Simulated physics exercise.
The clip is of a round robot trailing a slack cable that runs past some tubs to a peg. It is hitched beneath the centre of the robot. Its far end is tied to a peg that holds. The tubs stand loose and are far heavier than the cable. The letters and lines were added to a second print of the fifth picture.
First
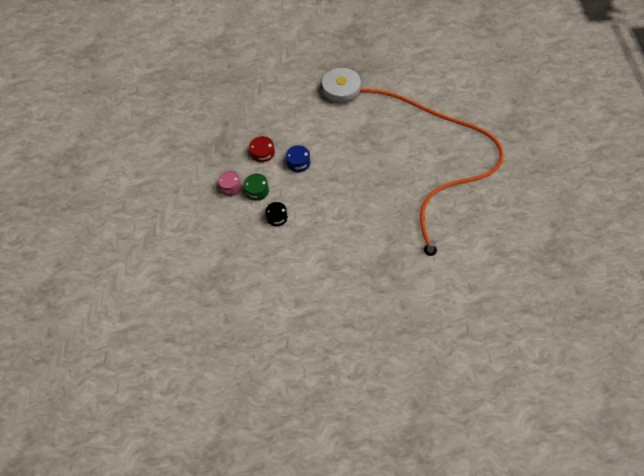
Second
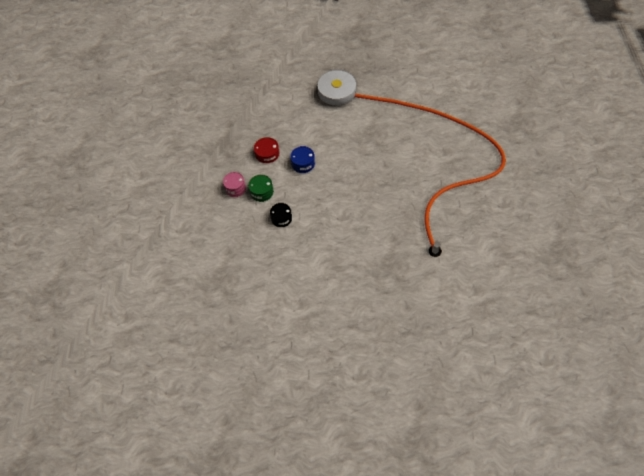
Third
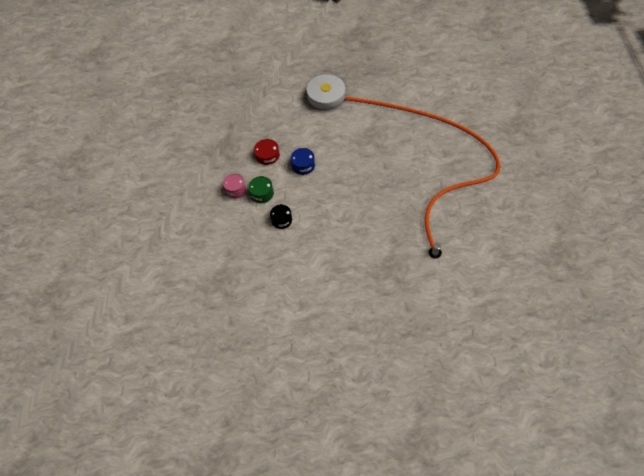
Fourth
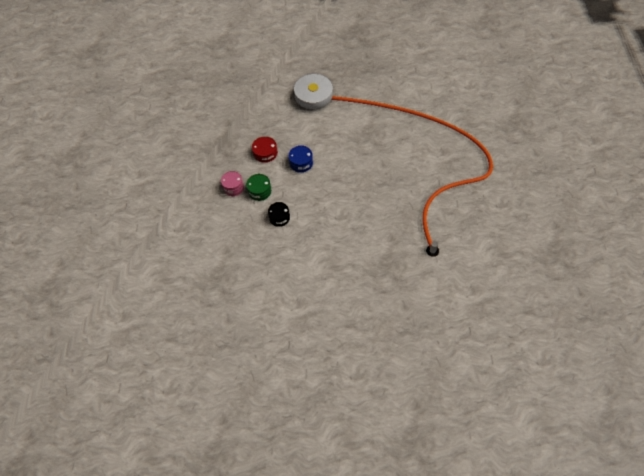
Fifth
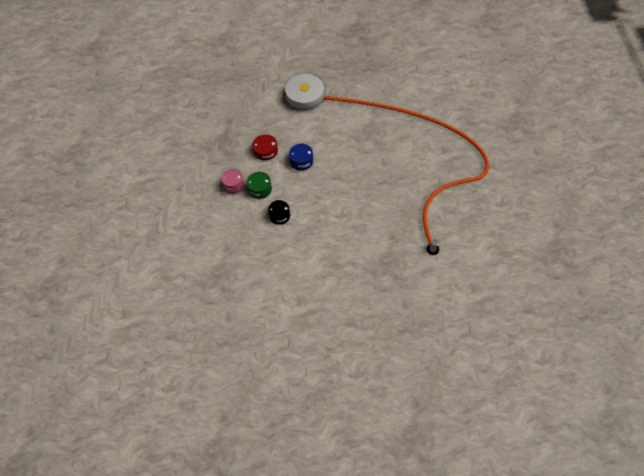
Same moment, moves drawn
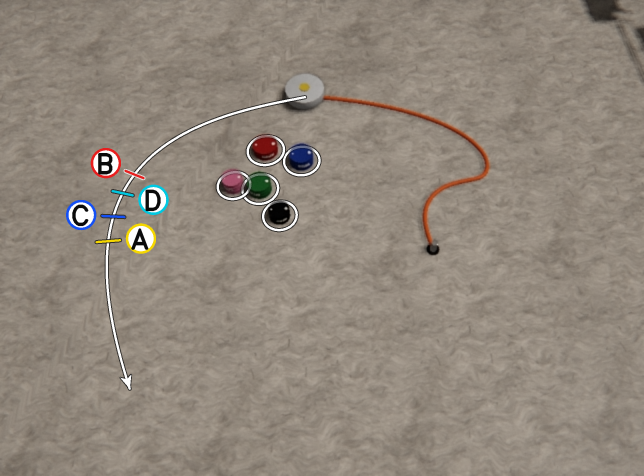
On a mottled grey floor, a round pale robot trailing an orange cord slid a short way left, drawing the cord's curve a little straighter, while five small coloured tubs nearby stayed put.
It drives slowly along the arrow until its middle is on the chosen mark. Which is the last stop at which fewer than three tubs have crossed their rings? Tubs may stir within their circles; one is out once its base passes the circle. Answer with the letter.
Stop at C.
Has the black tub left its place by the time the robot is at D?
By then, no.
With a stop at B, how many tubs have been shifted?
The count is none.
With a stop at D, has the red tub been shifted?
Yes.
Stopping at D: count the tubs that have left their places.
Two.
On the marked copy, A at (108, 241); B at (135, 175); C at (113, 216); D at (123, 193); the route from (305, 97) via (127, 185) to (130, 389).
Taking C. A third of the way, robot (224, 112).
Two thirds of the way, robot (149, 152).
When it is over, robot (111, 212); green tub (259, 188); blue tub (289, 173); red tub (263, 168); two over the rings.
As for the rest, A has three over the rings; B is within the limit but short; D is within the limit but short.
